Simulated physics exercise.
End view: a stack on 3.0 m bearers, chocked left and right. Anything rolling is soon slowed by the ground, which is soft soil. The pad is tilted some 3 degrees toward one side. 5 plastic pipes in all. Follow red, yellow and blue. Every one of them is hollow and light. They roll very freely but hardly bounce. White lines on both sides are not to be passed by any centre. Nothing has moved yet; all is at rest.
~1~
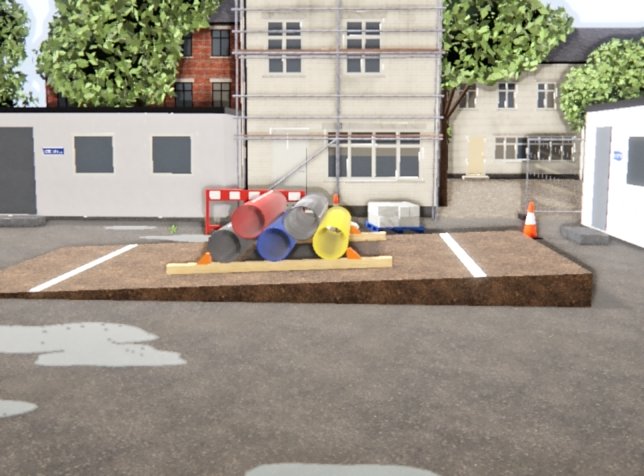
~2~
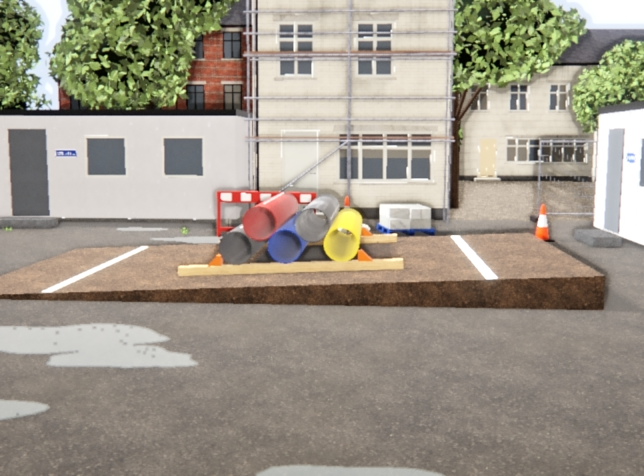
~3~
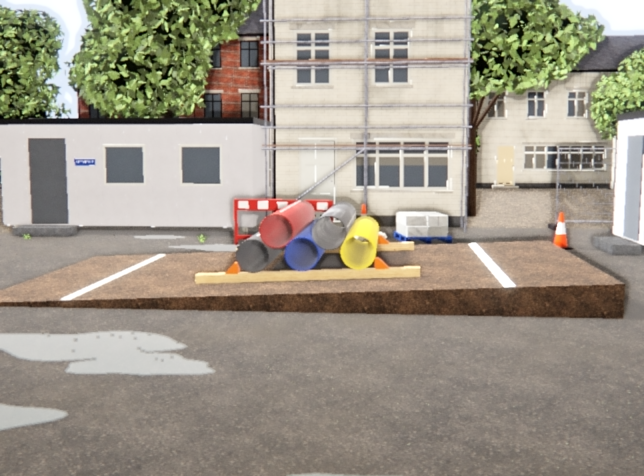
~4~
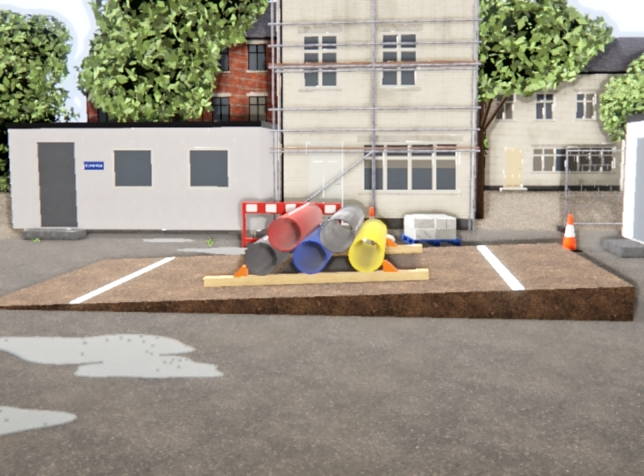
The view shifts slightly so the scene slides to the right, while a stack of red, yellow, blue and grey pipes rests motionless on wooden bearers between two white lines, with cabins and a scaffolded building behind.
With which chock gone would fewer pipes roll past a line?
Chock choice: The right one (0 vs 4).
If it is the left, after 3.7 s, red is off the bearers, 65 cm short of the left line, rolling left; yellow is on the bearers, 145 cm from the bearers' right end, rolling left; blue is off the bearers, 120 cm short of the left line, rolling left; 1 past a line.
If it is the left, in the end, red is past the left line; yellow is off the bearers, 45 cm short of the left line; blue is past the left line; 4 past a line.
If it is the right, after 2.0 s, red is up on others, 120 cm from the bearers' left end, rolling right; yellow is on the bearers, 30 cm from the bearers' right end; blue is on the bearers, 140 cm from the bearers' right end, rolling right; 0 past a line.
If it is the right, in the end, red is on the bearers, 125 cm from the bearers' left end; yellow is on the bearers, 40 cm from the bearers' right end; blue is on the bearers, 130 cm from the bearers' right end; 0 past a line.
